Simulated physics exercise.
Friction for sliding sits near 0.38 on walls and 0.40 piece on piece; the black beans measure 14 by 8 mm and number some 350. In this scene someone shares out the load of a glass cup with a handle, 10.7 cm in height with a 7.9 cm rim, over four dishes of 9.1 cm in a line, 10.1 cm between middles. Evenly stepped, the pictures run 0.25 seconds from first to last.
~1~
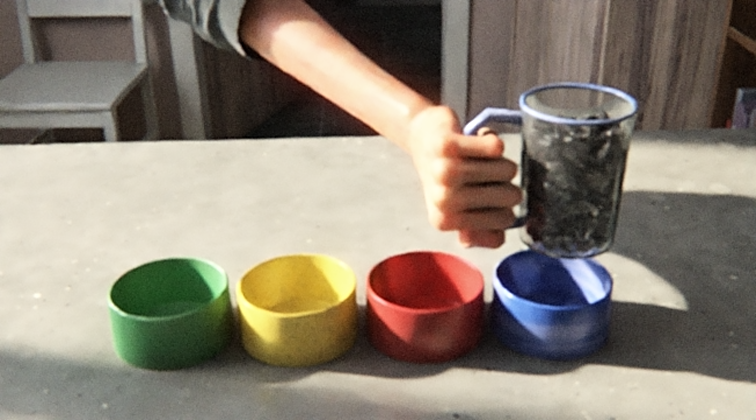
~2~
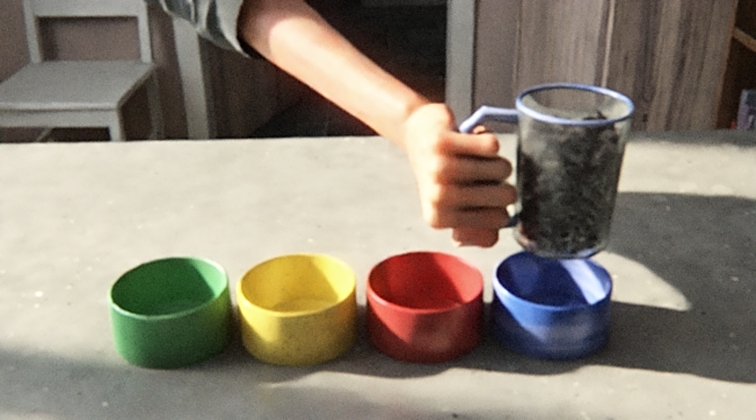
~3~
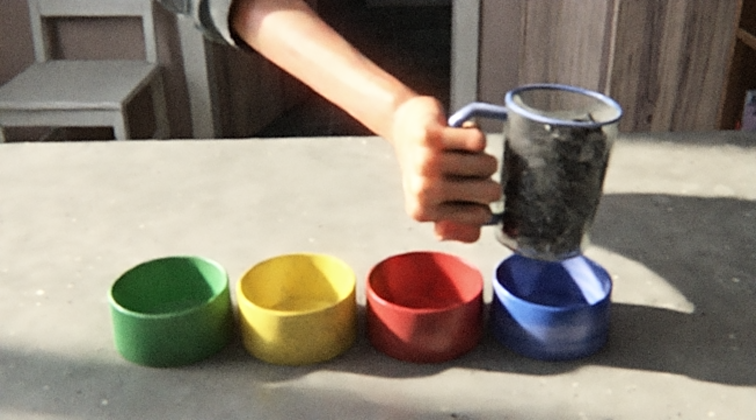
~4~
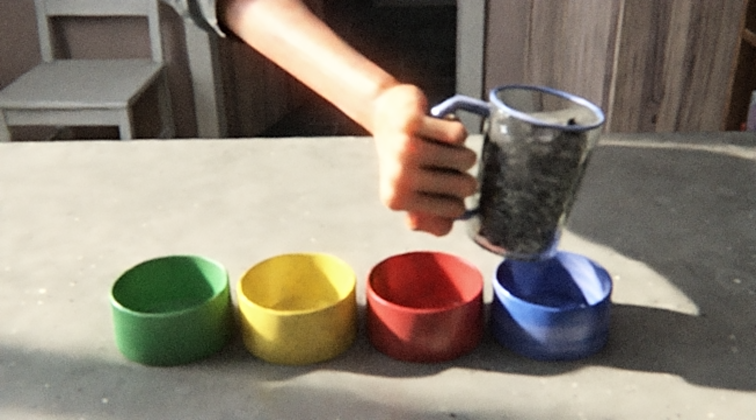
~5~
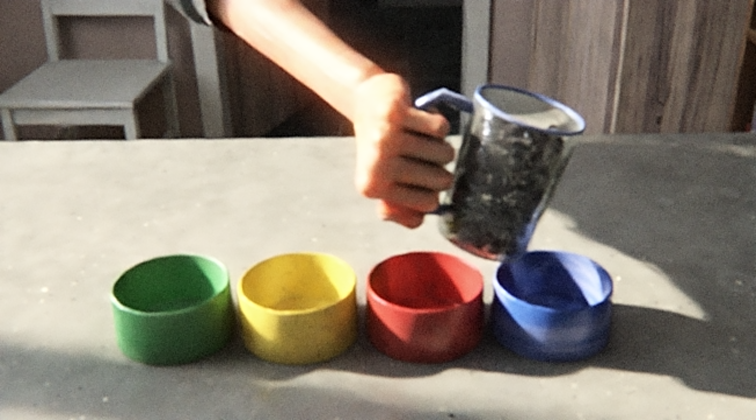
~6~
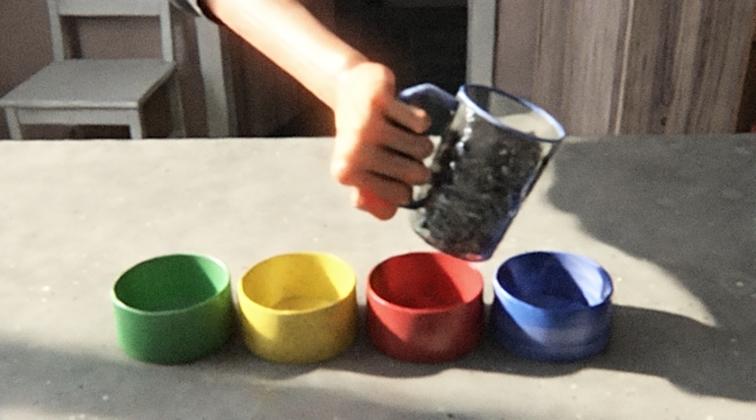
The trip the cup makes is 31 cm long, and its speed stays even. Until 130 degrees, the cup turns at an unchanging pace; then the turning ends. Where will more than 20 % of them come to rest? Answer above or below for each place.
Red dish: Below, blue dish: Below, green dish: Above, yellow dish: Above, counter: Above.
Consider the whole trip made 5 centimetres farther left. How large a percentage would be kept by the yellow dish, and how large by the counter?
Shares would be yellow 0 and counter 10.
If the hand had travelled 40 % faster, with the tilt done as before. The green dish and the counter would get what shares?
Then the green dish gets 30 and the counter 40.
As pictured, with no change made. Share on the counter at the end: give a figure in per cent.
40 %.
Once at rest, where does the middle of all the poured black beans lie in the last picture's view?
In the last view, approximately (248, 319).
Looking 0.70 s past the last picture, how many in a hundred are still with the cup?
That would be some 90 per cent.
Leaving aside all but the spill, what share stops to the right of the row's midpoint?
10 per cent.
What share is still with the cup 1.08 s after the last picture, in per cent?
I'd say close to 5 per cent.
Then, 0.42 s after the last picture, tilt 75 degrees; cup holds 100 %.
Then, 0.70 s after the last picture, tilt 109 degrees; cup holds 90 %, yellow 5 %.
Then, 1.08 s after the last picture, tilt 130 degrees; cup holds 5 %, green 30 %, yellow 30 %.
In the end, red 0 %, blue 0 %, green 30 %, yellow 30 %, counter 40 %.
